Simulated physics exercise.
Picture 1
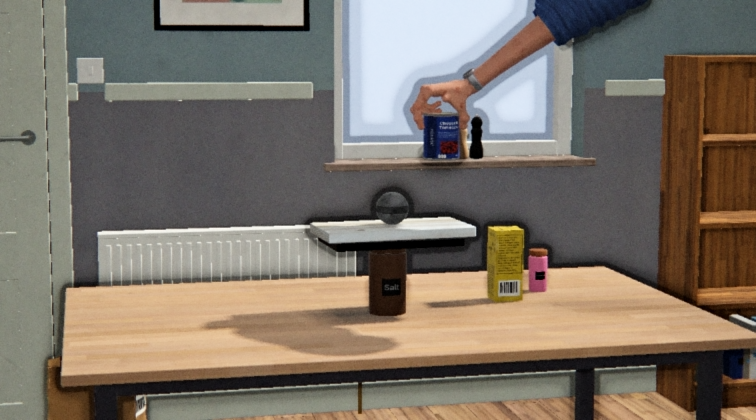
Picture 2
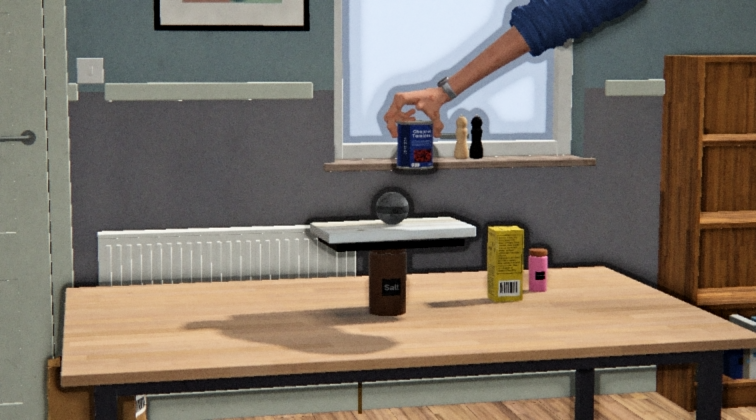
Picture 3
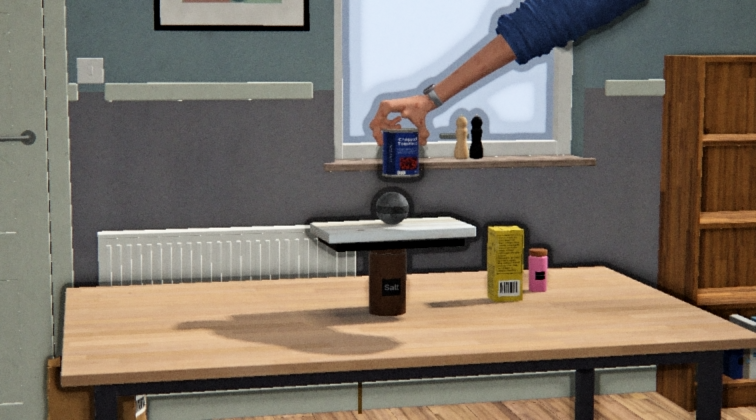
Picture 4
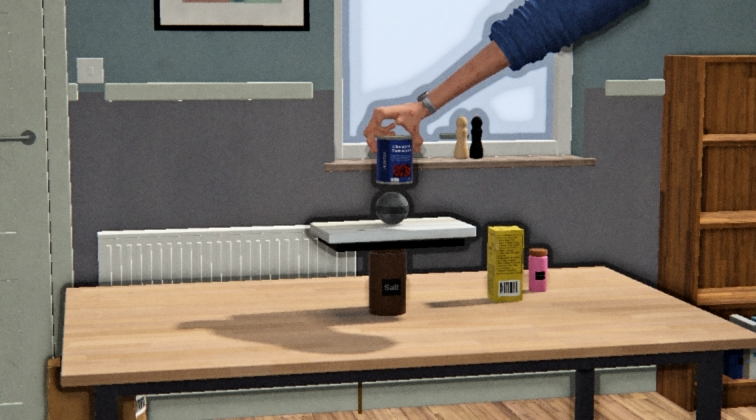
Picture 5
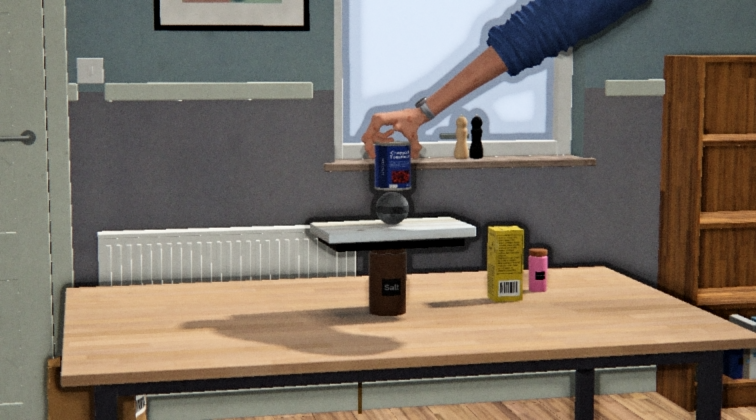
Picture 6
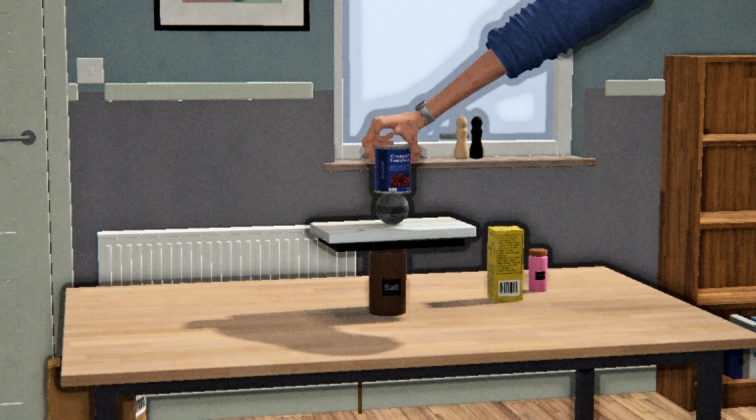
A hand in a blue sleeve, reaching in from the upper right, carries a blue pot leftward and down until it sits on a grey ball, the fingers still around it. The ball rests on a white slab and black board atop a brown jar on a wooden table, with yellow and pink containers to the right. The unmoving view faces a grey-walled room with a window, radiator and bookcase.
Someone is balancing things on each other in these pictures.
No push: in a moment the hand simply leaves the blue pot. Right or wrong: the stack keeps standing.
Wrong, it comes down.
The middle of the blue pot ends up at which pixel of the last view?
The object finishes somewhere near (444, 204).
Then, 0.60 s on from there, blue pot turned 23° from how it was put near (406, 171).
Then, 0.80 s on from there, blue pot now fallen.
Then, 0.90 s on from there, white board turned 4° from how it was put; black board turned 4° from how it was put.
Then, 1.90 s on from there, nothing new.
In the end, fallen, blue pot; the other 6 unmoved. At the end, from the last picture's camera, blue pot near (444, 204). The pile loses its balance.
